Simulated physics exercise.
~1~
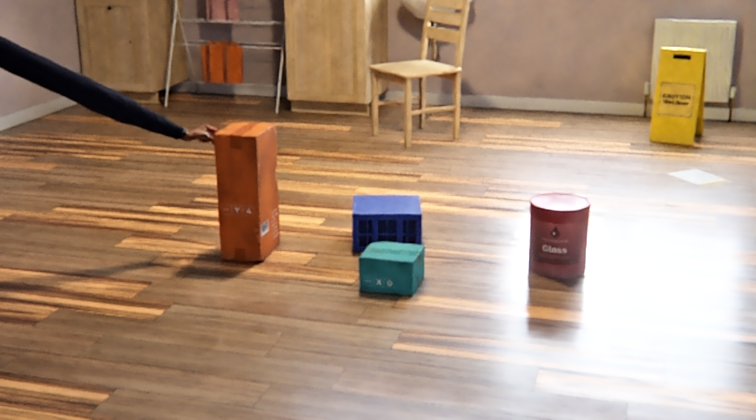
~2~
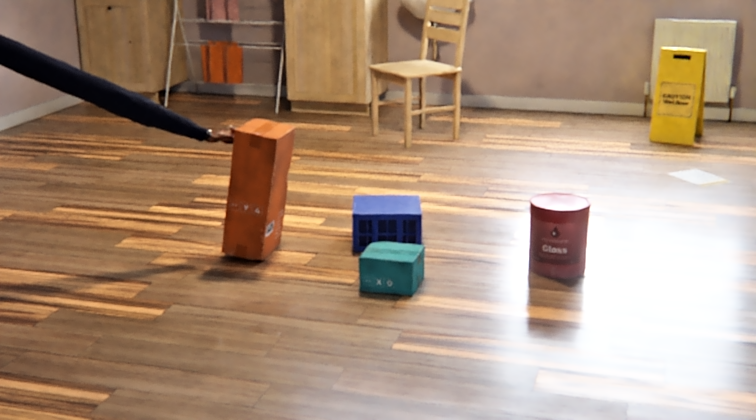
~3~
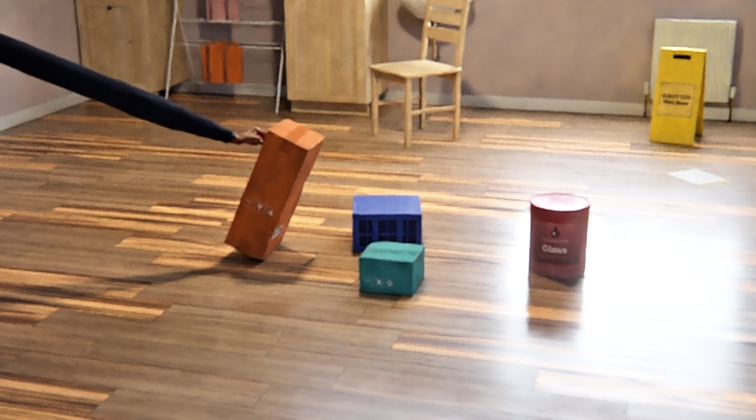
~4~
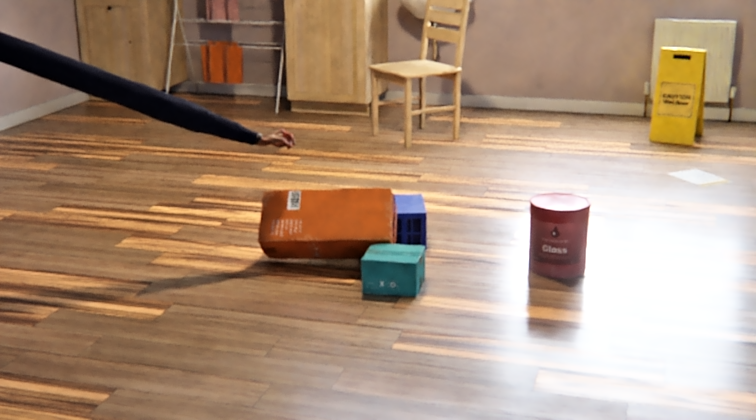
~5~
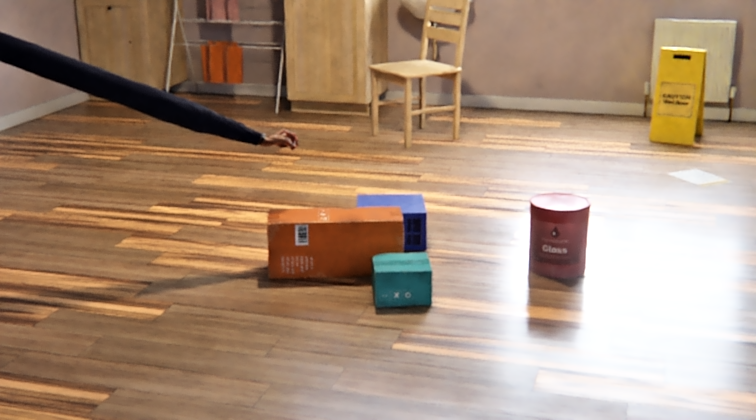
We see a hand push the top of a tall orange box on a wooden floor until it tips to the right beside a blue crate and a turquoise parcel. It ends on its side, the parcel nudged slightly, while the red pail stays put.
